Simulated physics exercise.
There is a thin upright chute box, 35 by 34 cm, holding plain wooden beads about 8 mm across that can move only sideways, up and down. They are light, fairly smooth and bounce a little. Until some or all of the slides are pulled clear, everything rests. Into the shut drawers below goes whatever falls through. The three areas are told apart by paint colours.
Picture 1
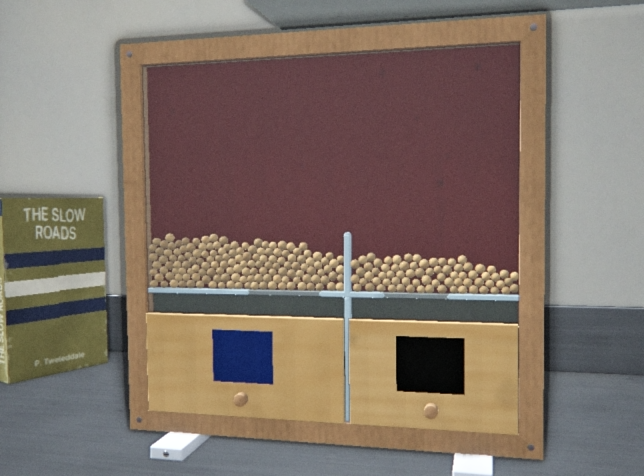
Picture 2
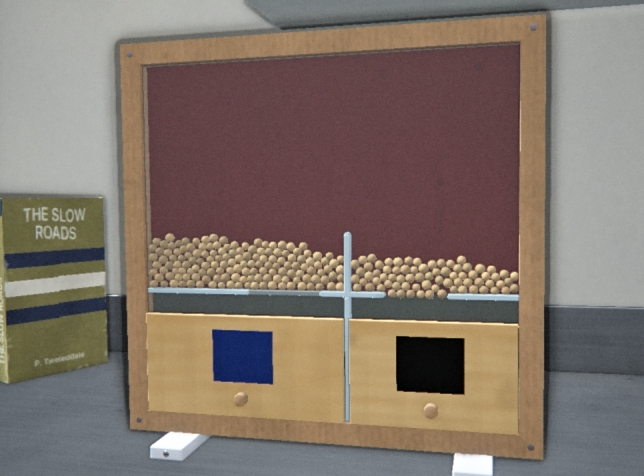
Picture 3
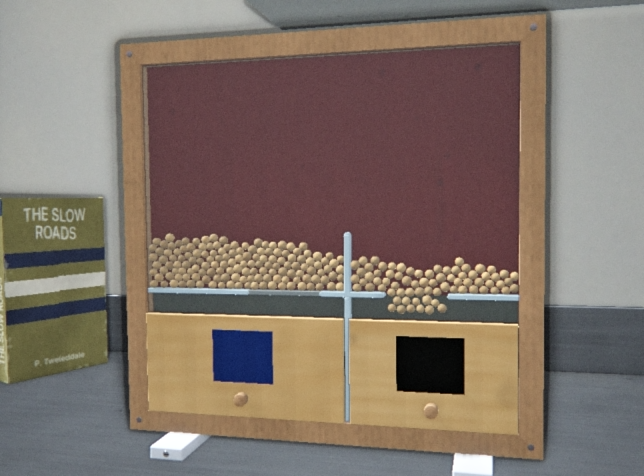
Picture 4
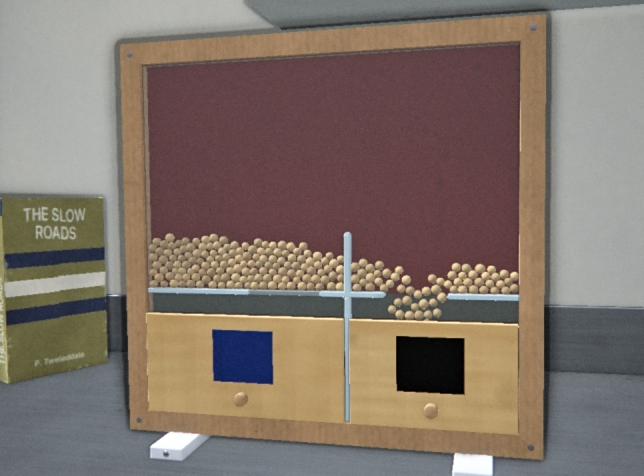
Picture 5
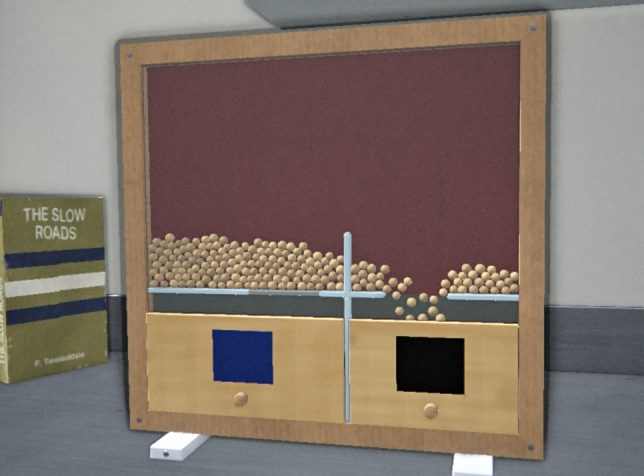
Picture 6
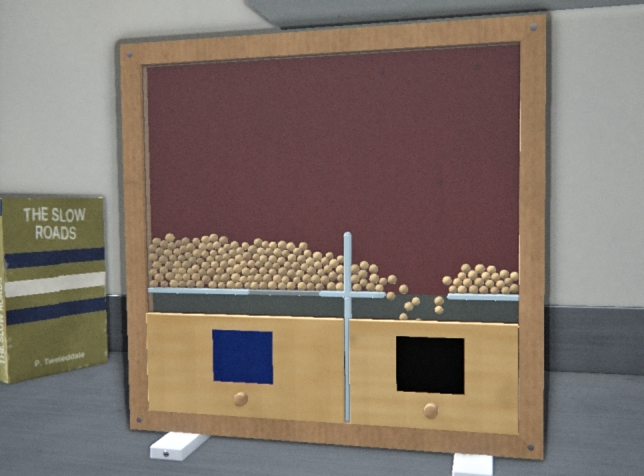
A wooden-framed upright box with a dark red back stands on white feet on a grey surface, seen from the front at a slight angle, with a green book at left. Pale wooden beads lie on thin ledges either side of a short divider, above blue and black squares. An opening appears in the right ledge and nearby beads drop through, leaving a gap, while the left heap and camera stay still.
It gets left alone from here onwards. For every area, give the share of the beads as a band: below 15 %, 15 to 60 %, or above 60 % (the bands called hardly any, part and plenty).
Red: Above 60 %; blue: Below 15 %; black: 15 to 60 %.
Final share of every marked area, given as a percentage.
Final shares - red store: 75; blue drawer: 0; black drawer: 25.
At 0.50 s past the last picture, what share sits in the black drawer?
The share there is some 20 per cent.
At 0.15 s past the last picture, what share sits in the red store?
The share there is around 80 %.
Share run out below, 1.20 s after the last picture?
Estimate: About 25 per cent.
Then, 0.15 s after the last picture, 20 % are out; red 80 %, black 20 %.
Then, 0.50 s after the last picture, 20 % are out; red 80 %, black 20 %.
Then, 1.20 s after the last picture, 25 % are out; red 75 %, black 25 %.
At rest 1.4 s after the last picture, 25 % are out; red 75 %, blue 0 %, black 25 %.
